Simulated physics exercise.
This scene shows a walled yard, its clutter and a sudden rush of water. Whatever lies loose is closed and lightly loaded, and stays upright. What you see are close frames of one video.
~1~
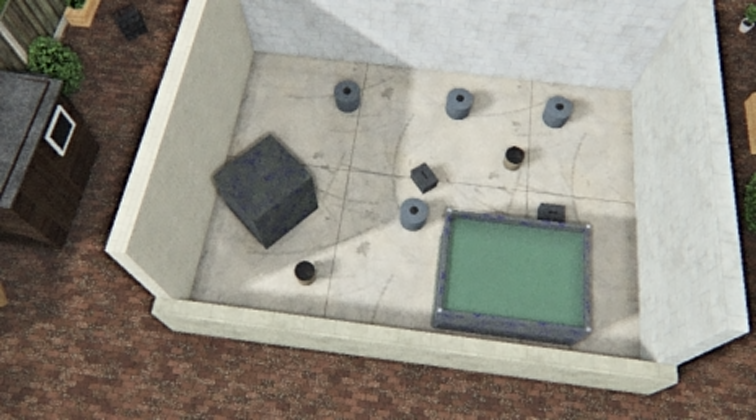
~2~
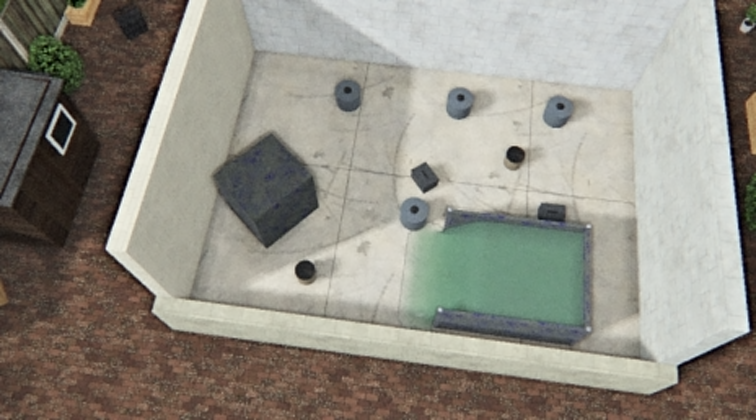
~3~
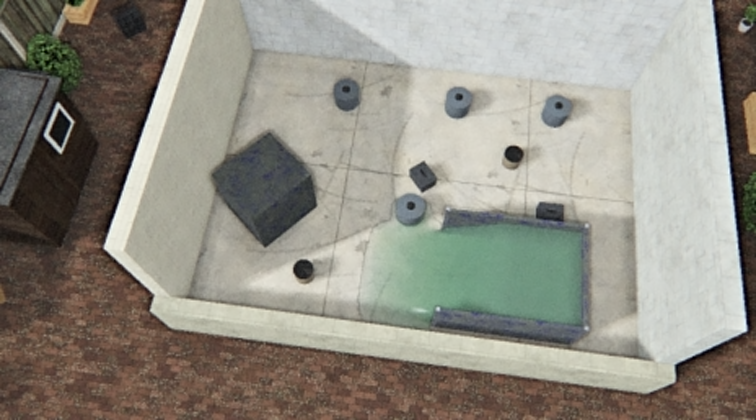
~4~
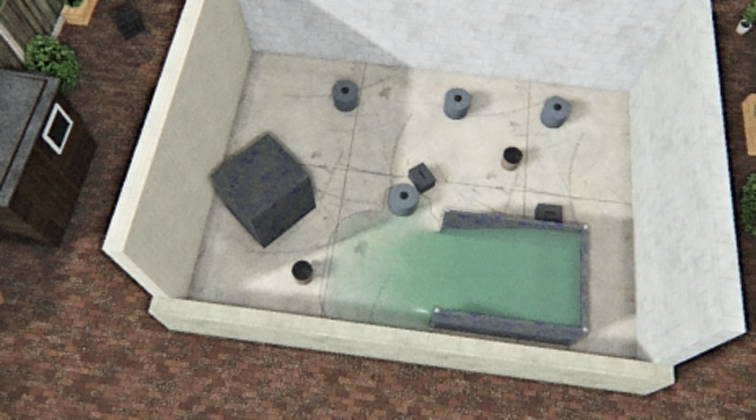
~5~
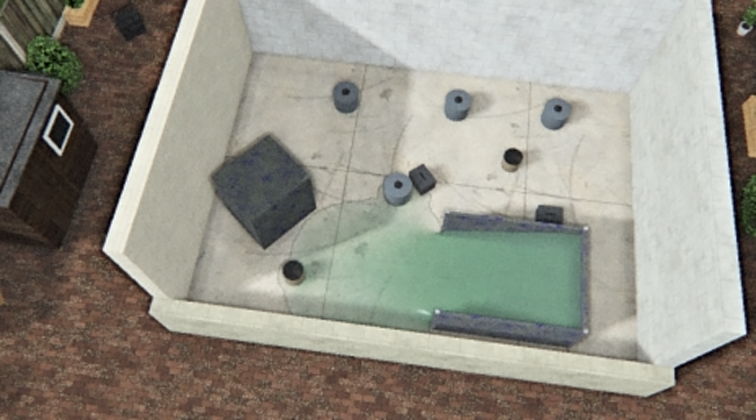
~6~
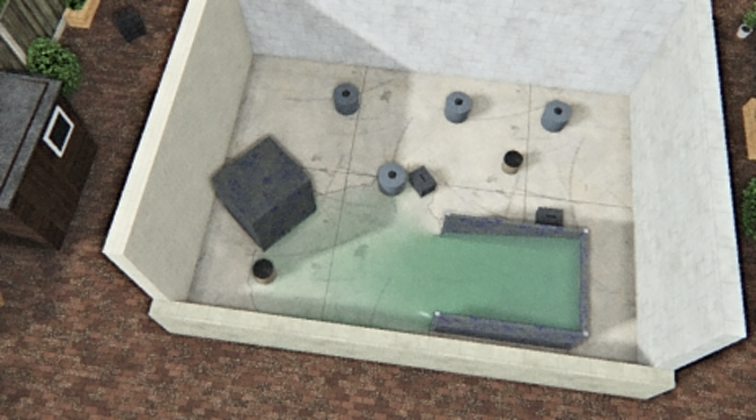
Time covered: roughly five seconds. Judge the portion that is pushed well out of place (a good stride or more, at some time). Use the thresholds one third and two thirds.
I'd put it between one third and two thirds.
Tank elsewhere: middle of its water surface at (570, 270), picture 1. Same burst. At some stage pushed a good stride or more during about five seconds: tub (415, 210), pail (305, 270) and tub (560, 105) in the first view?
The three, one by one: Past that mark, past that mark and short of that.
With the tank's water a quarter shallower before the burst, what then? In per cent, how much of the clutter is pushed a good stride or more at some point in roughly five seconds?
Something like 20 percent.
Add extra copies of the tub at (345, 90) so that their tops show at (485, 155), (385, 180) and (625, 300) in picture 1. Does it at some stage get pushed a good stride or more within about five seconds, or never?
Listed in order: Hardly budges, displaced, then hardly budges.
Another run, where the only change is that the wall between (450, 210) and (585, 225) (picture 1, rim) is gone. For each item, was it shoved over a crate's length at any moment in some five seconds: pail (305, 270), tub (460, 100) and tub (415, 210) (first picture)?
First below the mark, then over the mark, then below the mark.
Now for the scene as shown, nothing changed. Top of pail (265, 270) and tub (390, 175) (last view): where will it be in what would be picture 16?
Around (212, 203) and (369, 107).
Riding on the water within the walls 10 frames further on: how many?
1 in all.
A moment on, 2 of 8 are well off their spots; 1 afloat.
Next, 2 of 8 are well off their spots; 1 afloat.
Later, 2 of 8 are well off their spots; 1 afloat.
In the end, 4 of 8 are well off their spots, and 4 have been at some point; 4 afloat.
